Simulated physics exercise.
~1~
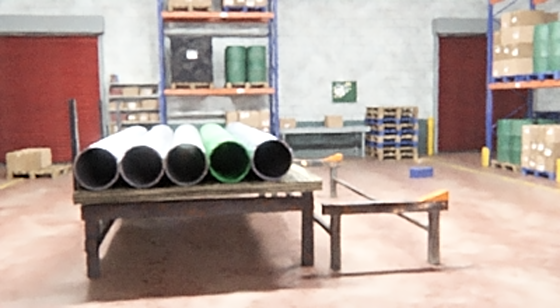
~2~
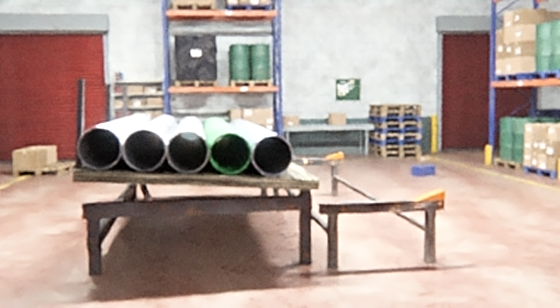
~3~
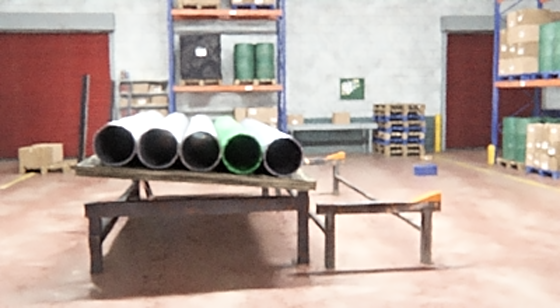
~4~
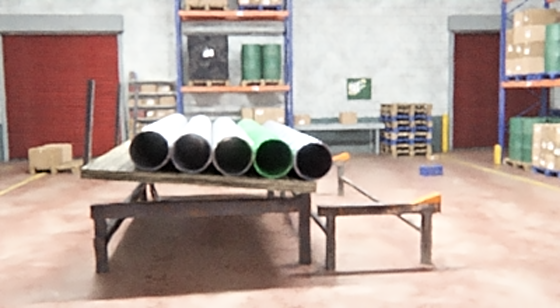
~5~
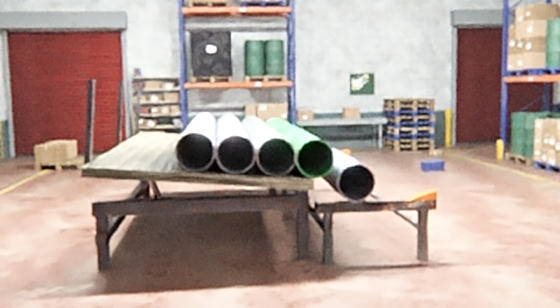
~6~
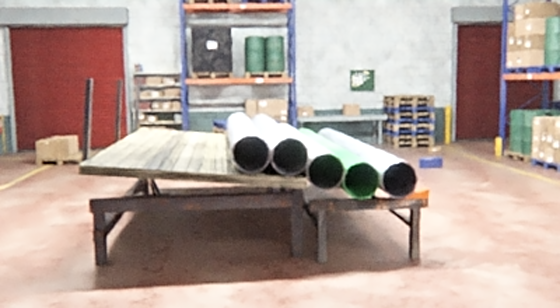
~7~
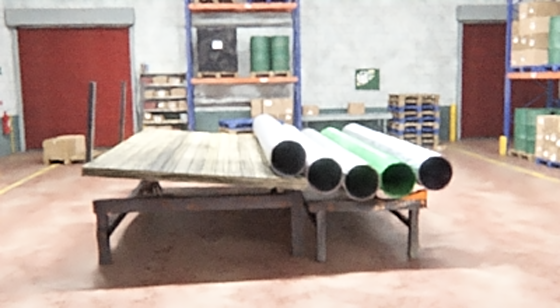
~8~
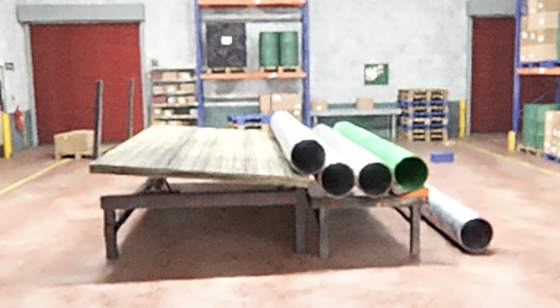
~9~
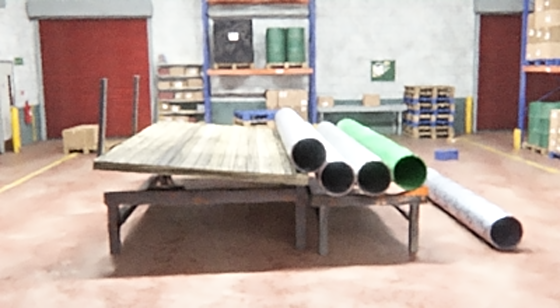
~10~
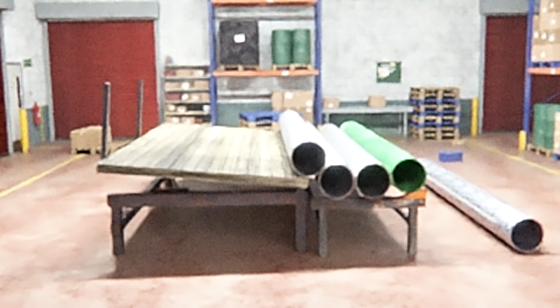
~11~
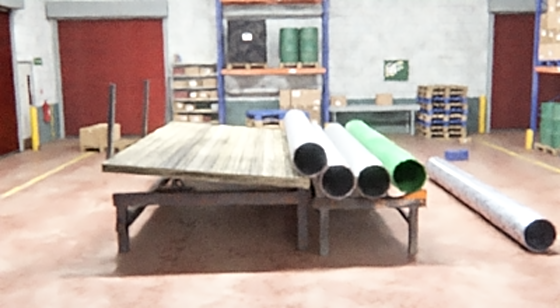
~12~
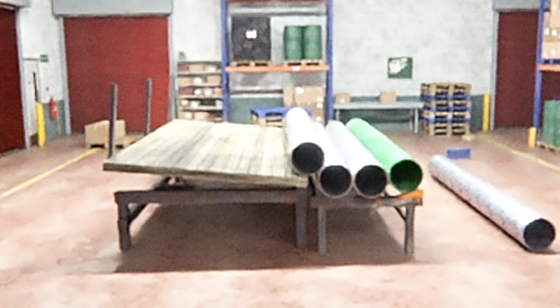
Five steel pipes, one of them green, rolled right as the wooden deck tipped up on its left side, crossing onto the lower rack beside it until the leading one dropped to the floor, leaving the green one resting on the rack.
